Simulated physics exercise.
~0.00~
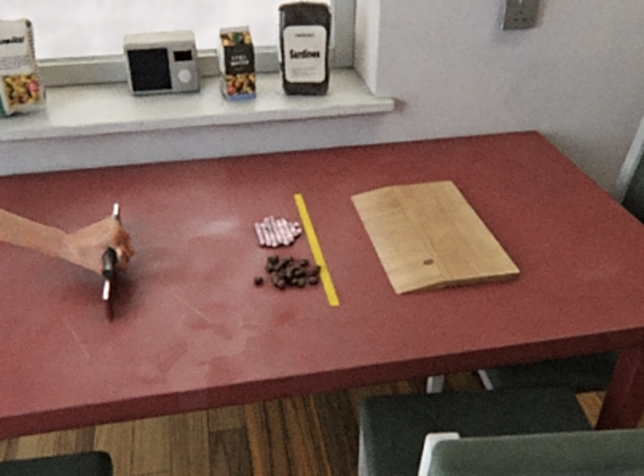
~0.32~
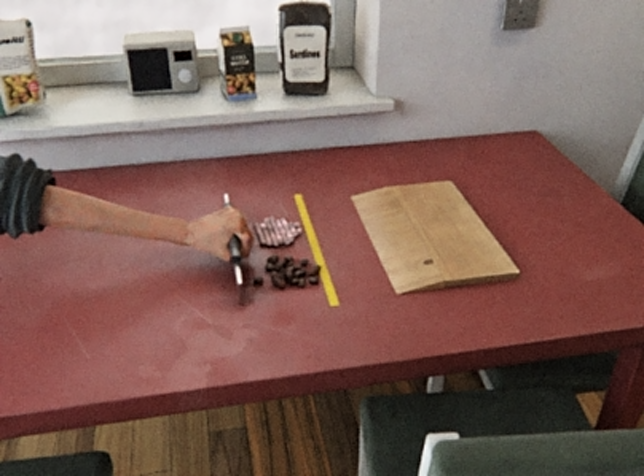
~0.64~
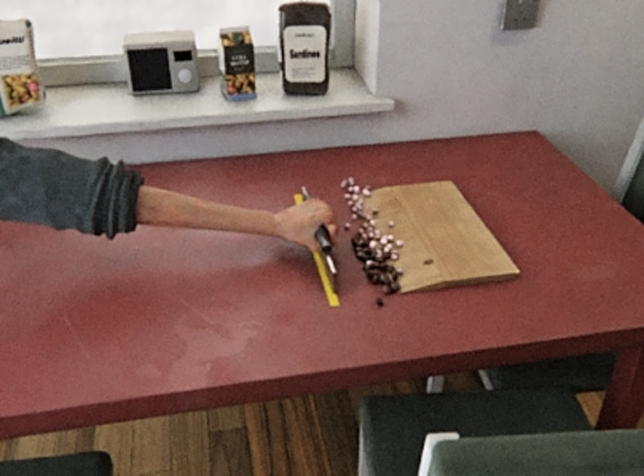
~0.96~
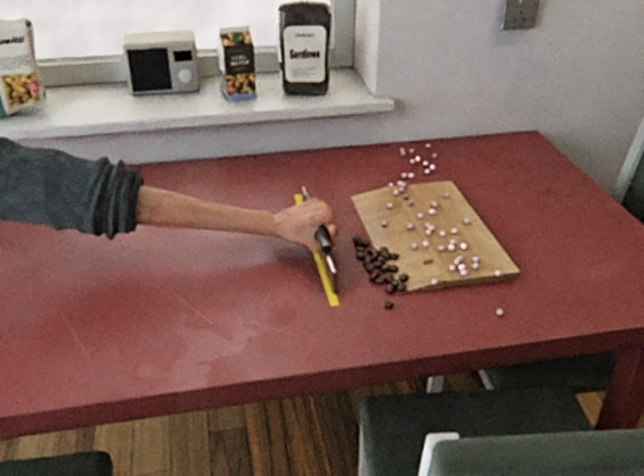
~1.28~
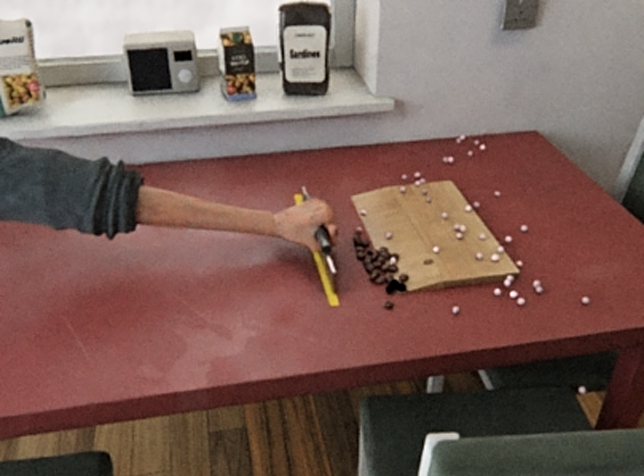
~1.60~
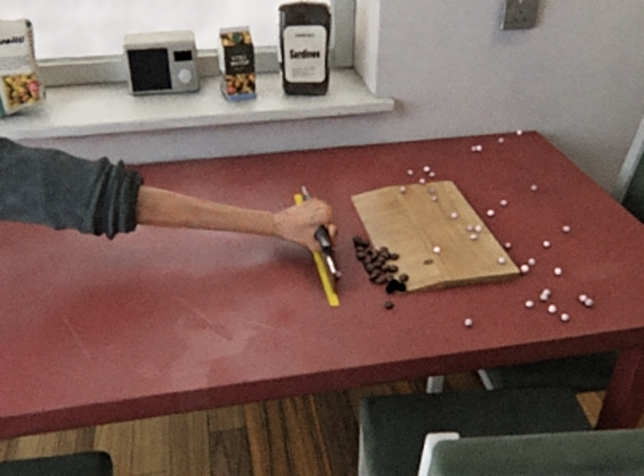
A dark red table beneath a windowsill is seen from above at an angle, by a still camera. On it lie a cluster of small pale pink pieces, a nearer cluster of dark brown ones, a strip of yellow tape and a wooden board to the right. From the left, a hand sweeps a scraper rightward, pushing both clusters over the tape, and stops there. The pale pieces scatter on across the board and beyond it, while the brown ones stay bunched at its left edge. Finally, most pale pieces lie spread over the table's right side.
